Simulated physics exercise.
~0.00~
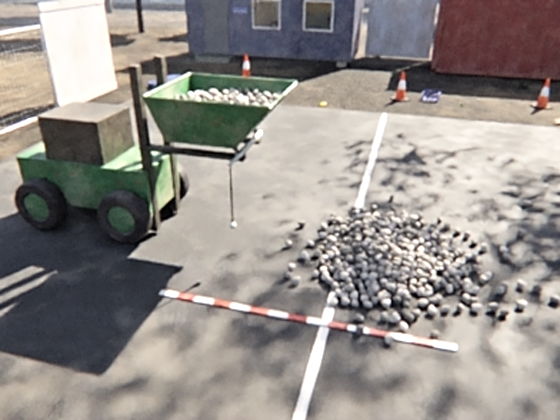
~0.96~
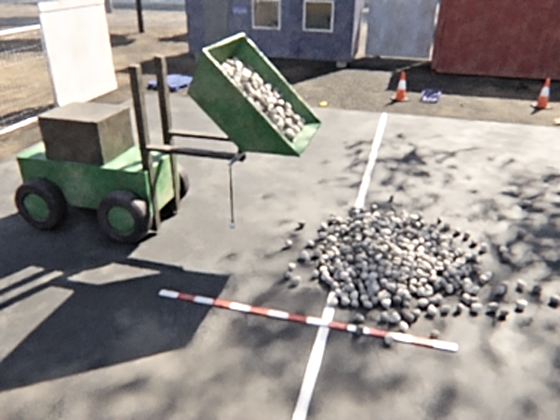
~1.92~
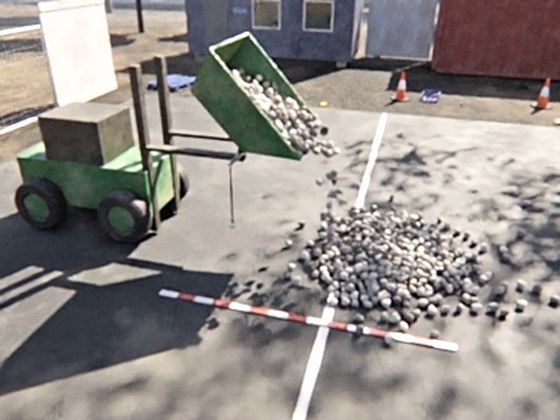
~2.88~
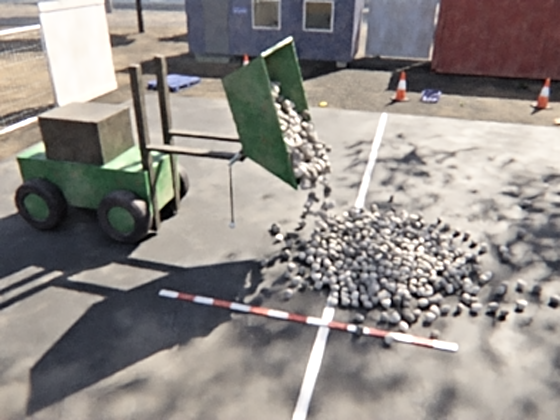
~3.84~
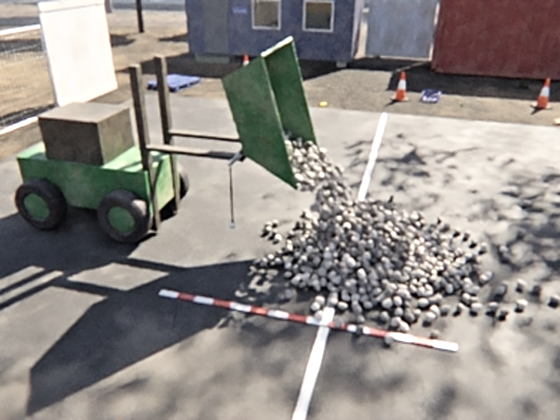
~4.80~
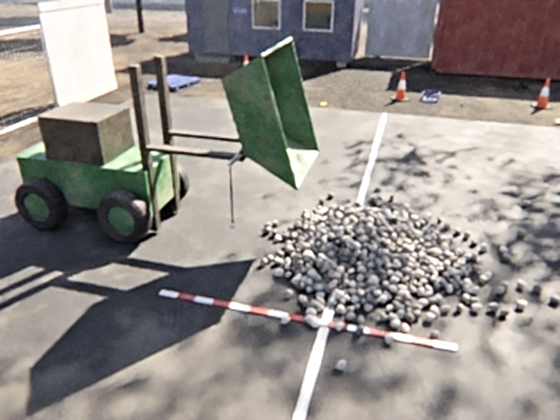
A green forklift tipped its raised skip to the right in two stages, spilling its load of grey stones beside and onto a pile already on the ground, until the skip hung steeply and empty above a wider heap lying across the white line.
